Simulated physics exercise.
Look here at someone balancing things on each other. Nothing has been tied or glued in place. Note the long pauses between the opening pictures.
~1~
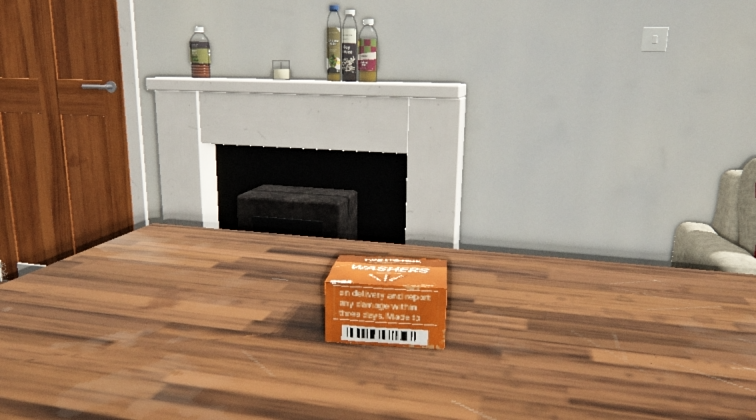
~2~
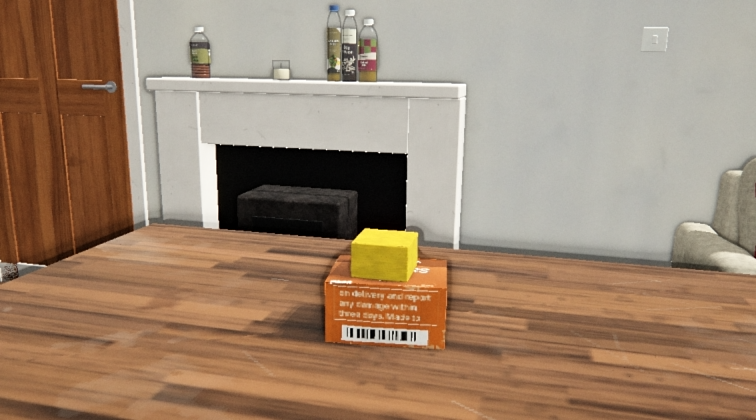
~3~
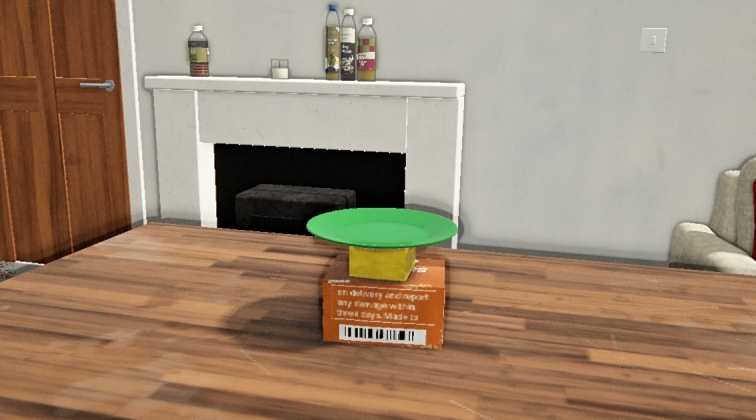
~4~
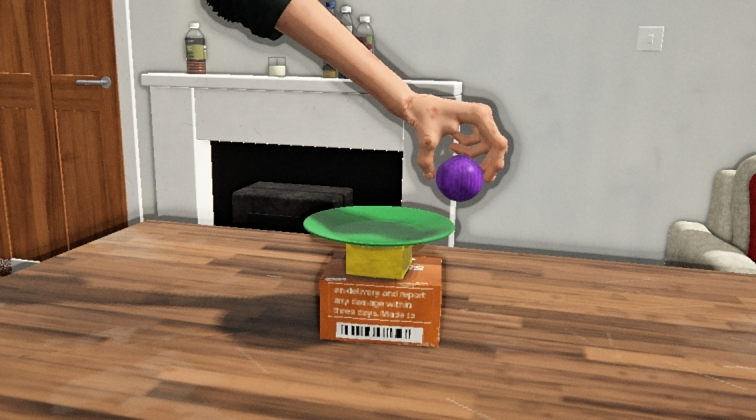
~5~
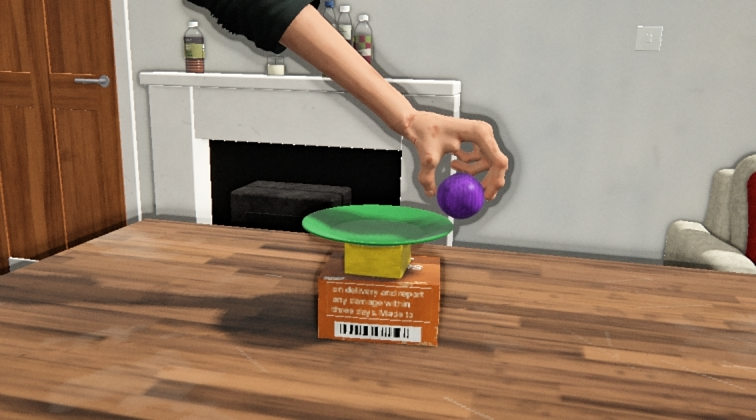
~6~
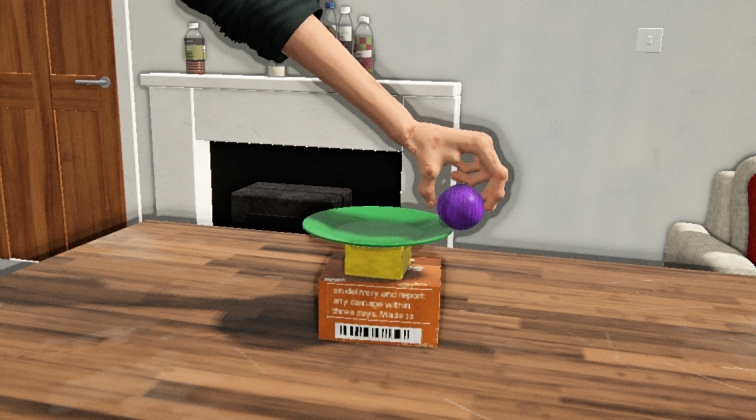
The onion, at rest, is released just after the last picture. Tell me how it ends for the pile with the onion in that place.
The pile cannot bear the load.
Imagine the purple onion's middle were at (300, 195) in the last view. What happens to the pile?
Outcome: The pile is knocked down.
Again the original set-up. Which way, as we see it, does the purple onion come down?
It goes to the right.
Then, 0.40 s past the last view, purple onion now fallen.
Then, 0.50 s past the last view, things are still on the move.
Finally, fallen, purple onion; the other 3 still in place. Final places as the last picture's camera would see them, purple onion near (500, 323). The pile comes apart.
